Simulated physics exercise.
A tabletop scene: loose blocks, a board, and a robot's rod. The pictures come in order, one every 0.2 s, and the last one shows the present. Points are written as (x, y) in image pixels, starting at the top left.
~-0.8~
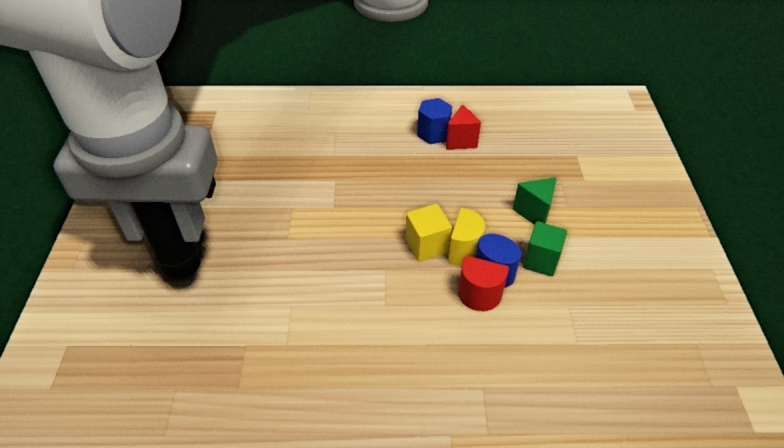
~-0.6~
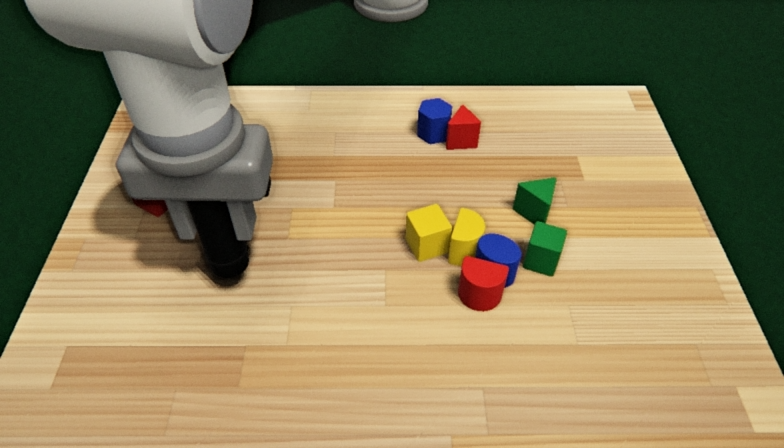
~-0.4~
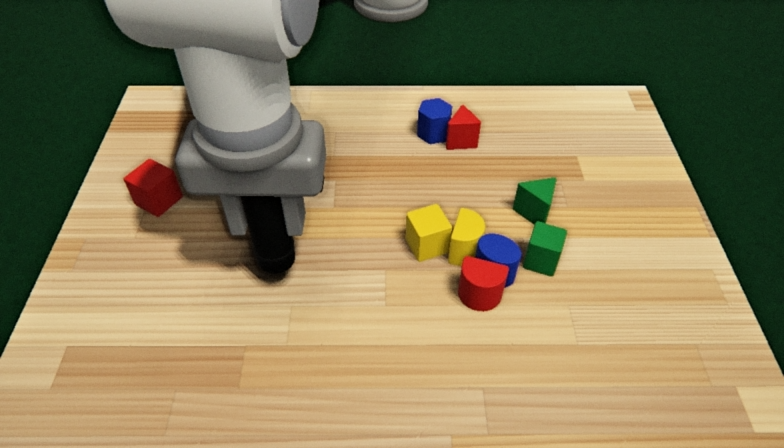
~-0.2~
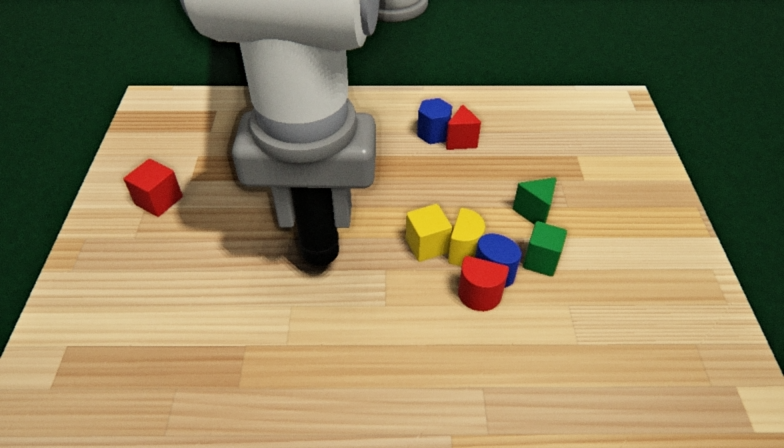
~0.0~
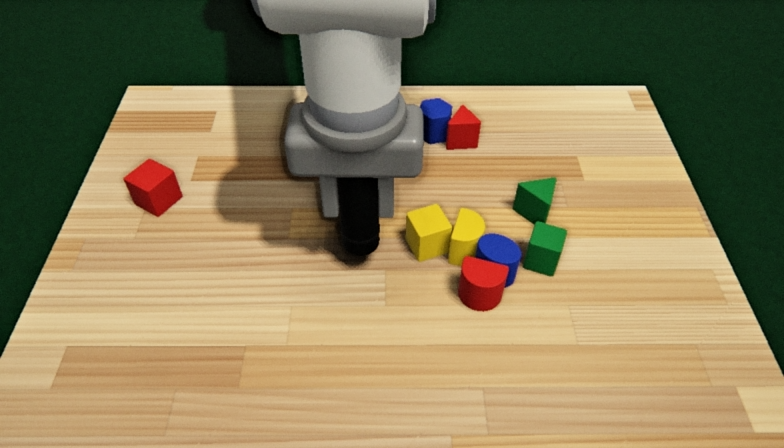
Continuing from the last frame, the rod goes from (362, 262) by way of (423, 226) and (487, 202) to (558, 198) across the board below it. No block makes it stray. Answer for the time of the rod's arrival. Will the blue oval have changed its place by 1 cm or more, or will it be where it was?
In the end it has been moved.
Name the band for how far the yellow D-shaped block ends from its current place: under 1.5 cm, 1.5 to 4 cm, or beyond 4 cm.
The distance will be 1.5 to 4 cm.
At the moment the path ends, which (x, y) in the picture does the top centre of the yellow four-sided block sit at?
Top centre: (492, 199).
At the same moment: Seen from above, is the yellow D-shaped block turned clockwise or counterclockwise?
From the top, the block rotates clockwise.
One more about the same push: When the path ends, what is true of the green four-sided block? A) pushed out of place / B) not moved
That would be B.
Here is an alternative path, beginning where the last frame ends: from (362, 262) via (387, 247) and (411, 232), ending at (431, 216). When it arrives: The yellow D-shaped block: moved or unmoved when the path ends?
By the last moment of the path, the yellow D-shaped block has shifted.
The first path, step by step. One third of the way, rod (425, 206); yellow four-sided block (459, 211), turned 50° clockwise; yellow D-shaped block (484, 227), turned 15° clockwise; blue oval (510, 252).
Two thirds of the way, rod (491, 182); yellow four-sided block (491, 200), turned 110° clockwise; yellow D-shaped block (495, 226), turned 55° clockwise; blue oval (512, 254).
At the end, rod (564, 179); yellow four-sided block (492, 199), turned 115° clockwise; yellow D-shaped block (495, 226), turned 55° clockwise; blue oval (512, 254); green three-sided block (582, 198), turned 80° clockwise; green four-sided block unmoved.
